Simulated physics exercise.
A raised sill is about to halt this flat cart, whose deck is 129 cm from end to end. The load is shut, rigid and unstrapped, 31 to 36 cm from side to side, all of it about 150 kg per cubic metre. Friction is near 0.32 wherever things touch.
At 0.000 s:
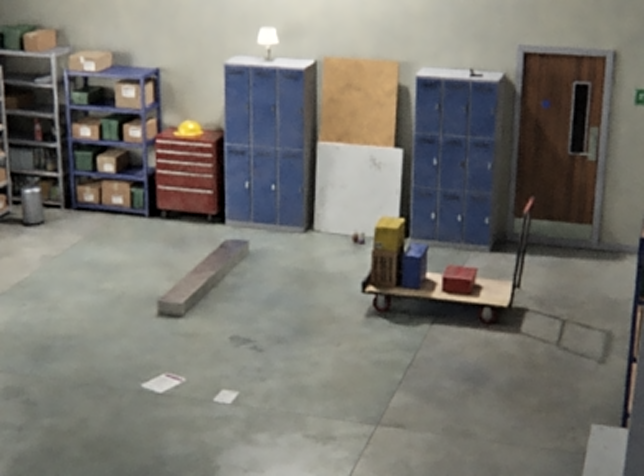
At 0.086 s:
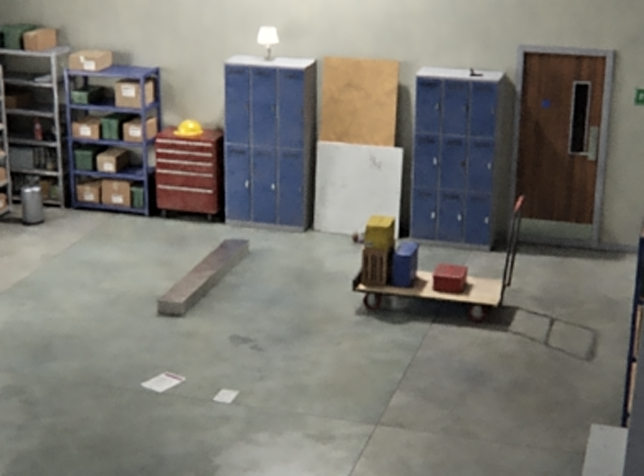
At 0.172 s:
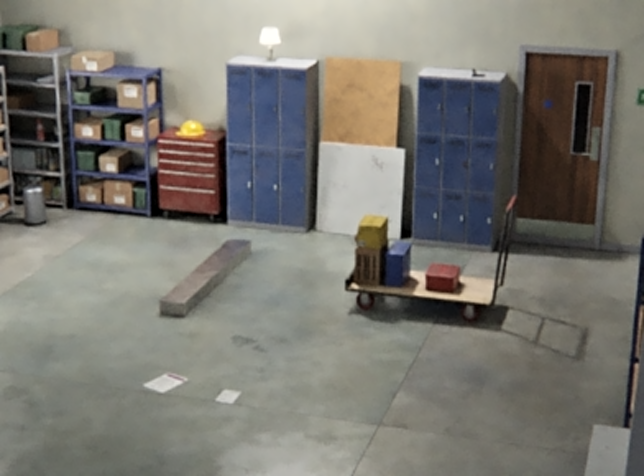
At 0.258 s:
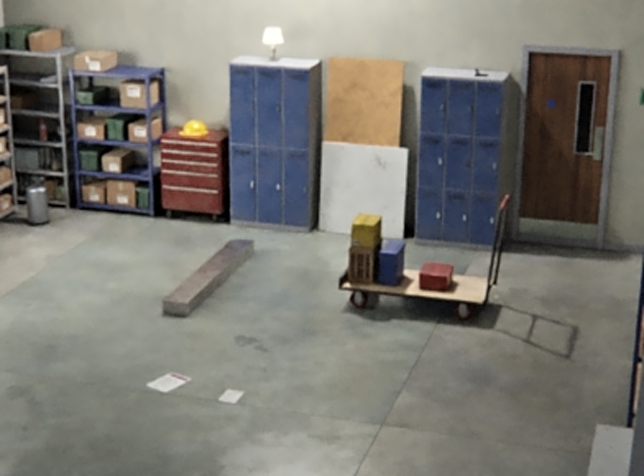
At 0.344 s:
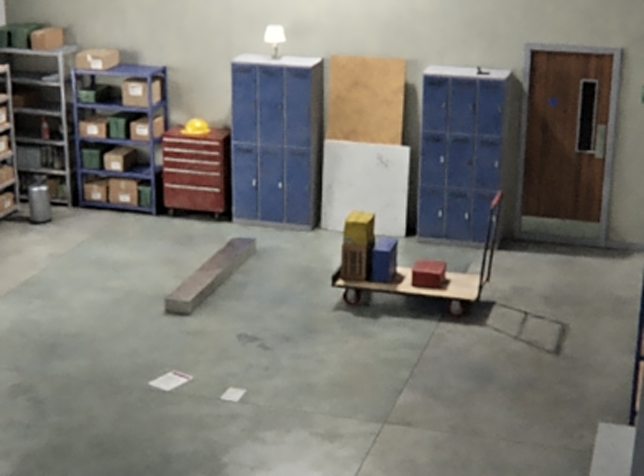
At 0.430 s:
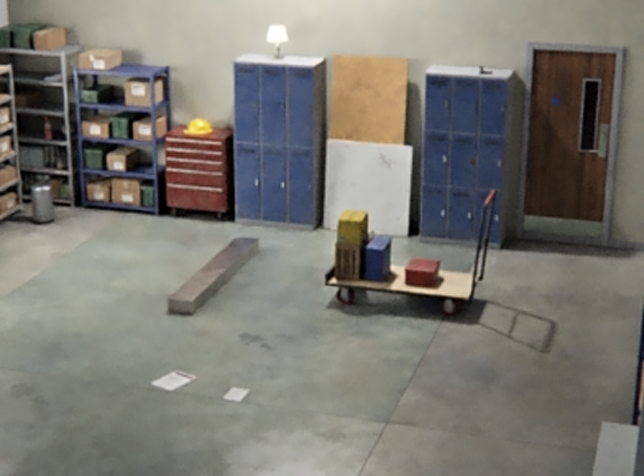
A flat cart carrying a yellow carton stacked at its left end, a blue tote and a small red box rolls slowly a short way left across a concrete floor, past blue lockers, its load staying in place.
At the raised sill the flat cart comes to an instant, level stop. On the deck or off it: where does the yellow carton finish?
The yellow carton flies off.
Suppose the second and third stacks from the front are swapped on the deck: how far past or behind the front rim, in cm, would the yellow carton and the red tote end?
In that case yellow 60 past, red 40 behind.
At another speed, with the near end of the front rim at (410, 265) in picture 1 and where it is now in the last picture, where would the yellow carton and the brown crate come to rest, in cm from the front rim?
In that case yellow 80 past, brown 20 behind.
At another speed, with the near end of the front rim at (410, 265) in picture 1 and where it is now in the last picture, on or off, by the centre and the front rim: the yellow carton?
In that case yellow off.
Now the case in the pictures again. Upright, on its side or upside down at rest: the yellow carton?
At rest: Yellow upside down.
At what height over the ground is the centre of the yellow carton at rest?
Roughly 10 cm above it.
After 1.57 s the deck stops.
After 1.72 s the yellow carton is 5 cm behind the rim, tilted 0°, near (223, 214) in the last picture's view.
After 1.97 s the yellow carton is 6 cm past the rim, tilted 50°, near (211, 218) in the last picture's view.
After 2.37 s the yellow carton is 42 cm past the rim, tilted 175°, near (178, 264) in the last picture's view.
Final state at 2.7 s, past the rim, yellow carton; behind it, brown crate, red tote and blue tote.
